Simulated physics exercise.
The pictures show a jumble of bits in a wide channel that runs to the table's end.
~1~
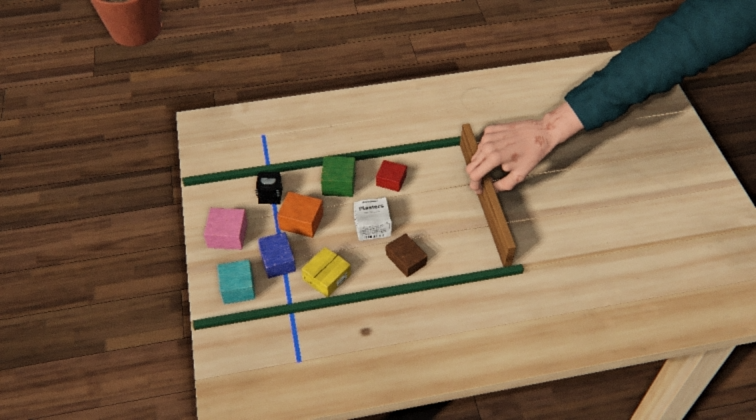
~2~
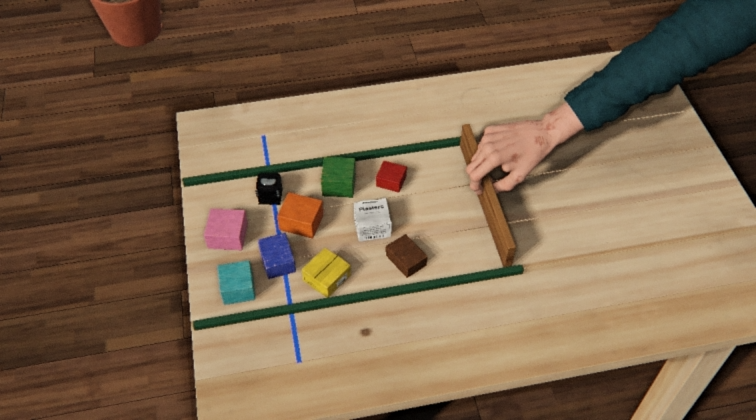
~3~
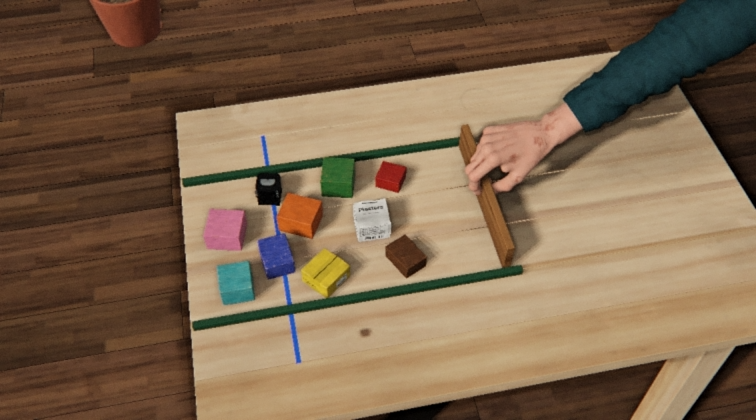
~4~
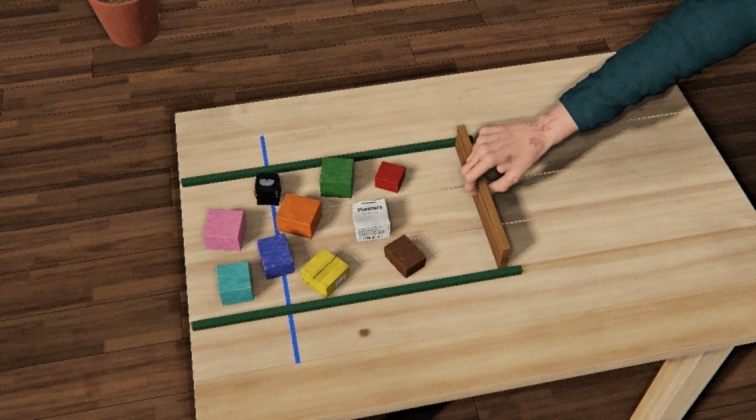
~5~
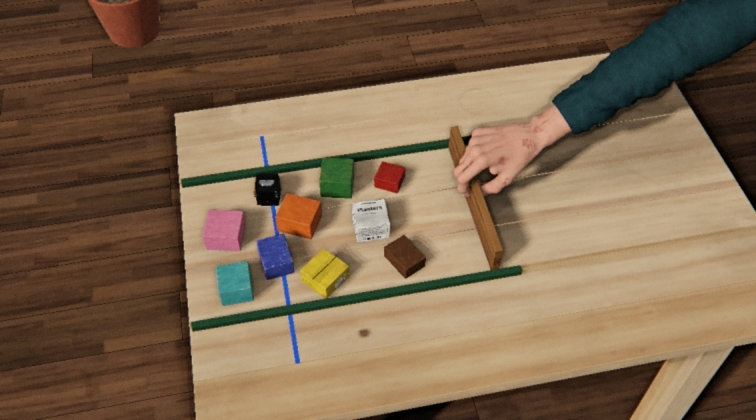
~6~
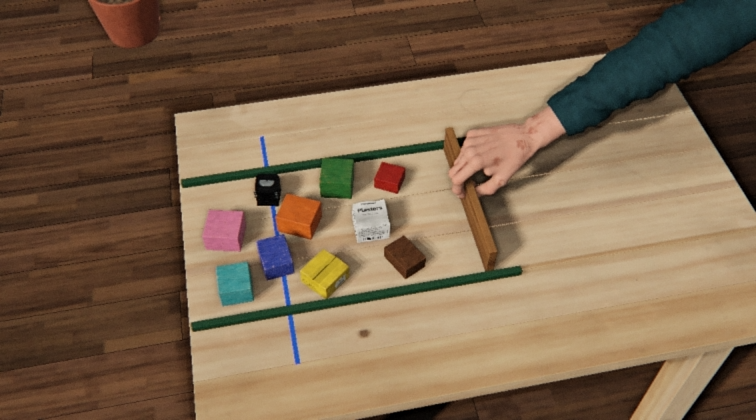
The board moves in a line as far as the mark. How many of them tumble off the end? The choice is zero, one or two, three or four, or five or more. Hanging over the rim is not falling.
Outcome: The number that fall off is zero.
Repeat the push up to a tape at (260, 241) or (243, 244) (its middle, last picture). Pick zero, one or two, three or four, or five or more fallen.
The falls would be either one or two; three to four.
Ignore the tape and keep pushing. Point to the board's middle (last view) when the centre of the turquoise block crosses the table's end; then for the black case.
About (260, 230), and (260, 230) for the other.
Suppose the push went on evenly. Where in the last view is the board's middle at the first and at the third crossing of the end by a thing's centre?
Near (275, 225) and (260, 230).
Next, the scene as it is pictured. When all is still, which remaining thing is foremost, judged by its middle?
That is the pink block.
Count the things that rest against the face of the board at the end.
In contact: 3.
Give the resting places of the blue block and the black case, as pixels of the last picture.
About (233, 263), and the other about (201, 201).
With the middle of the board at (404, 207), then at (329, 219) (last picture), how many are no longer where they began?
The counts are 2 and 8.
A little later, none off yet; pink block at rest near (225, 231); turquoise block at rest near (235, 284); blue block at rest near (275, 257).
Next, none off yet; pink block shifted a little near (211, 232); turquoise block at rest near (233, 284); blue block shifted a little near (260, 257).
When it is over, the number that fall off is zero.
